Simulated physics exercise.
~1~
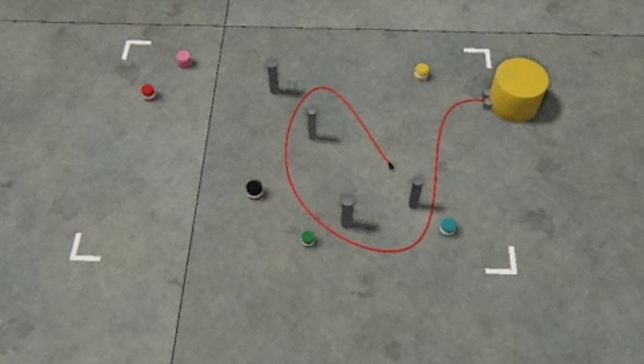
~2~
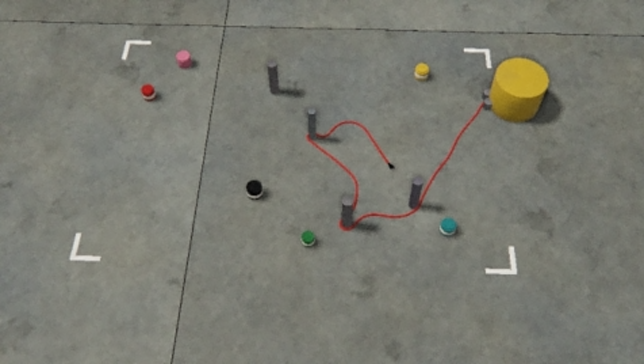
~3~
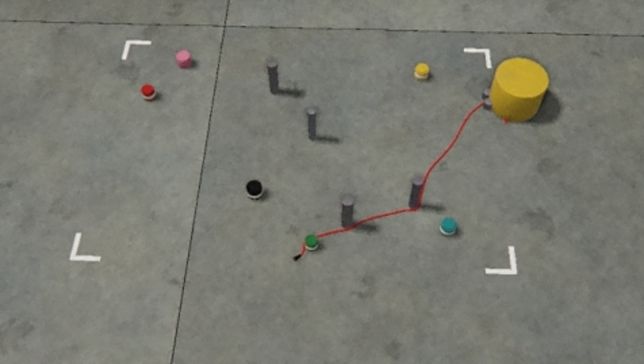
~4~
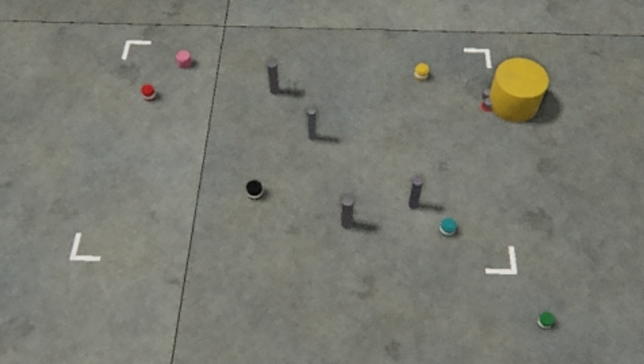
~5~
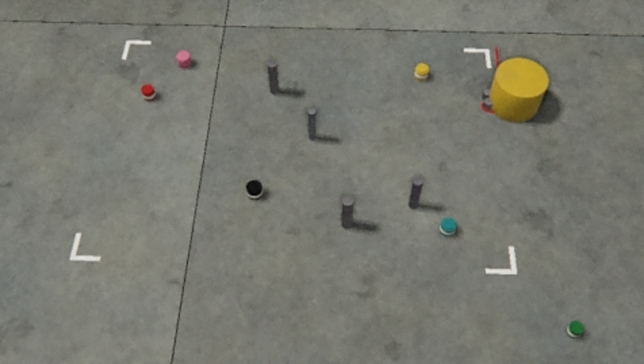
A long red cord lying looped among four grey posts was drawn tight around them and pulled toward the yellow drum, its end sweeping the green tin off to the lower right, while the black tin and the other small containers stayed put.
